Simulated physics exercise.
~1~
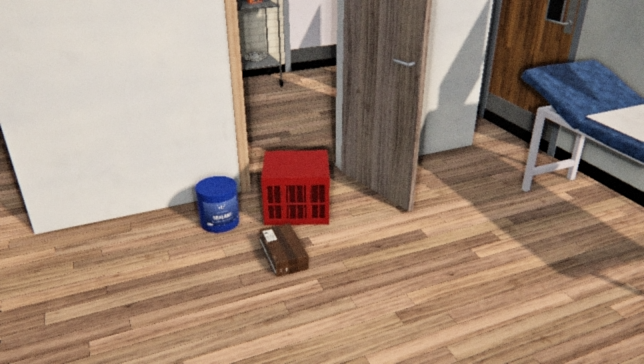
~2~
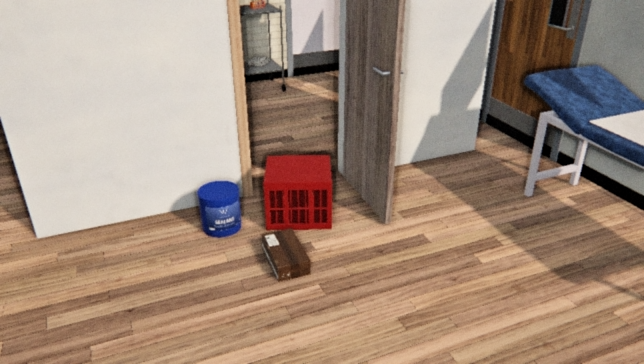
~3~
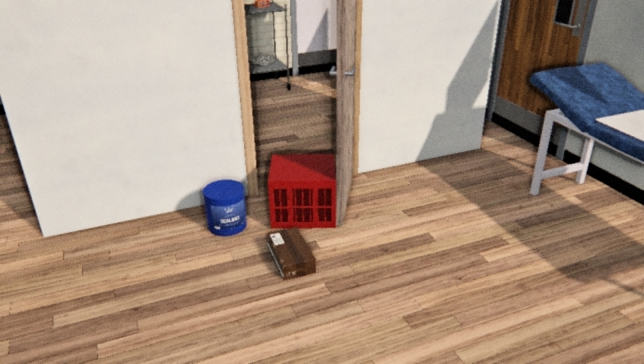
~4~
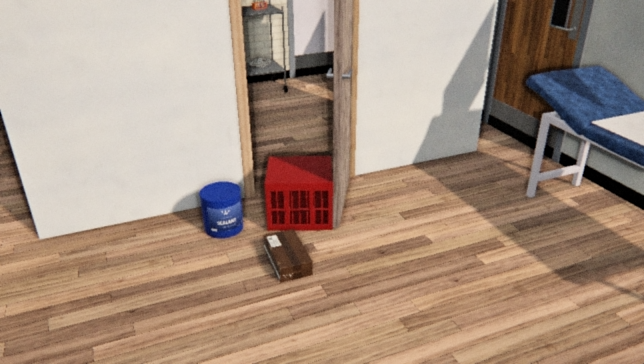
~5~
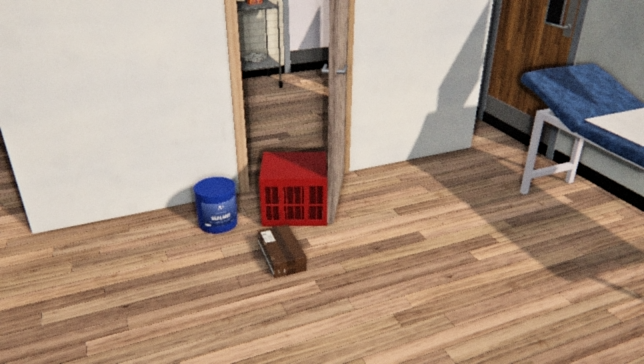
In a doorway, a wooden door swings partway closed and stops against a red crate.
